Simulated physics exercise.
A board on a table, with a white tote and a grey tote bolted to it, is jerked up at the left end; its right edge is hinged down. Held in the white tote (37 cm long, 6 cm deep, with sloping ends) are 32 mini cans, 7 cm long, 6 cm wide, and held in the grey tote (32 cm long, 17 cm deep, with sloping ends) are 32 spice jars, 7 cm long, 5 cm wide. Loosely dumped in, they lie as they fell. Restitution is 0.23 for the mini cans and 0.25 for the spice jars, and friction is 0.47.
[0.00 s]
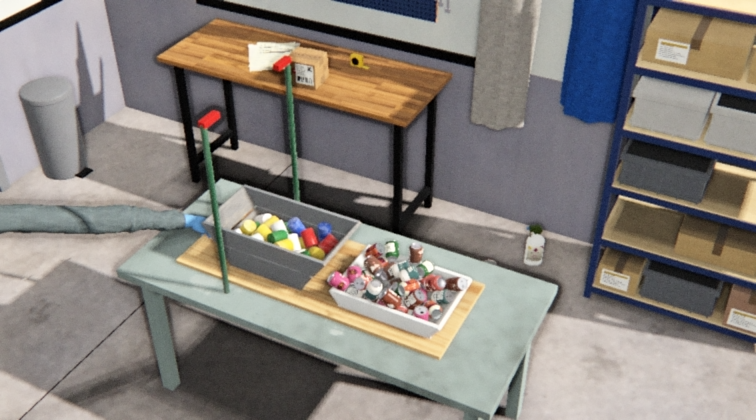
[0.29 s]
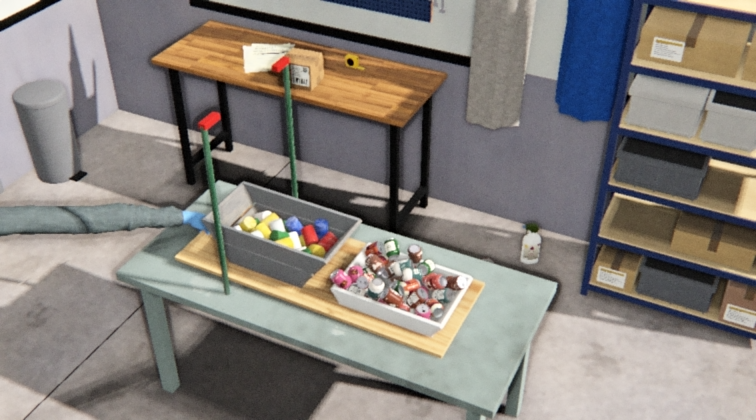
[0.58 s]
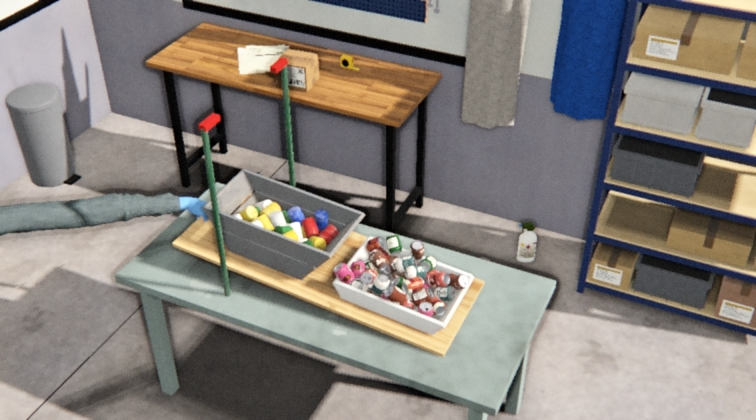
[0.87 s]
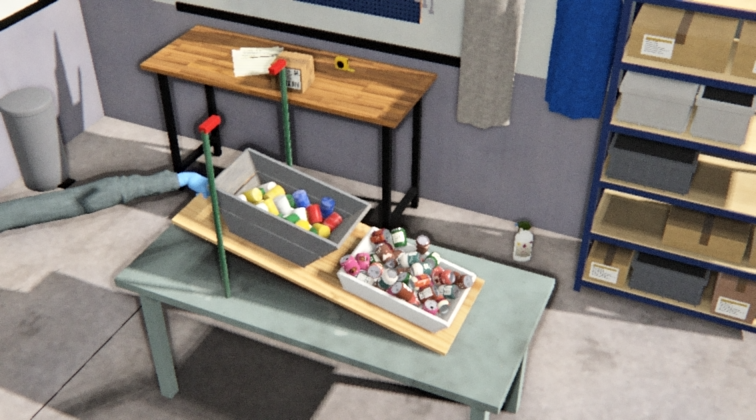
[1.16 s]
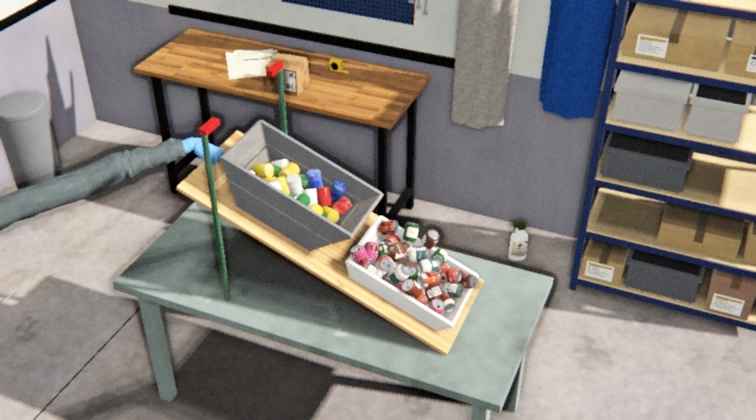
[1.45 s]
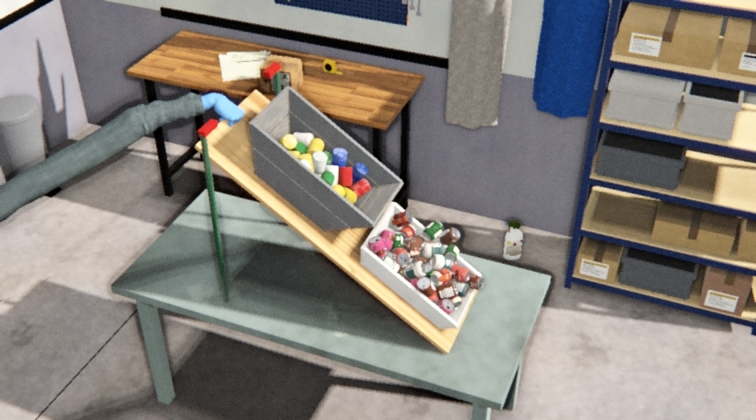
A gloved hand on a long grey-green sleeve lifts the left end of a wooden board on a green table, in a workshop seen from above. A grey tote of colourful jars sits left of a white tote of mixed cans, between red-topped green posts, with a workbench and shelves behind. The board tilts steeply, both totes leaning rightward with it, while the camera drifts slightly.
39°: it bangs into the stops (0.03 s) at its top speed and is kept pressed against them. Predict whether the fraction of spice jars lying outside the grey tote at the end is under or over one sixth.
The fraction outside is under one sixth.
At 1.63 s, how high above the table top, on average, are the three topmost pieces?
66 cm.
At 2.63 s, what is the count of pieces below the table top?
Piece count: Some 1.
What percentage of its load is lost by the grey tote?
About 0 per cent.
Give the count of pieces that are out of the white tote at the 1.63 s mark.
Roughly 1 for the white tote.
After 1.53 s, the lift is arrested.
After 1.63 s, tilt 39°; the white tote is down by 1 of 32 and the grey tote has all 32.
After 1.77 s, tilt 39°; the white tote is down by 2 of 32 and the grey tote has all 32.
After 2.03 s, tilt 39°; the white tote is down by 6 of 32 and the grey tote has all 32.
When it is over (at 2.63 s), the white tote is down by 10 of 32 and the grey tote has all 32. Asked share, 0 of 32, 0 per cent.
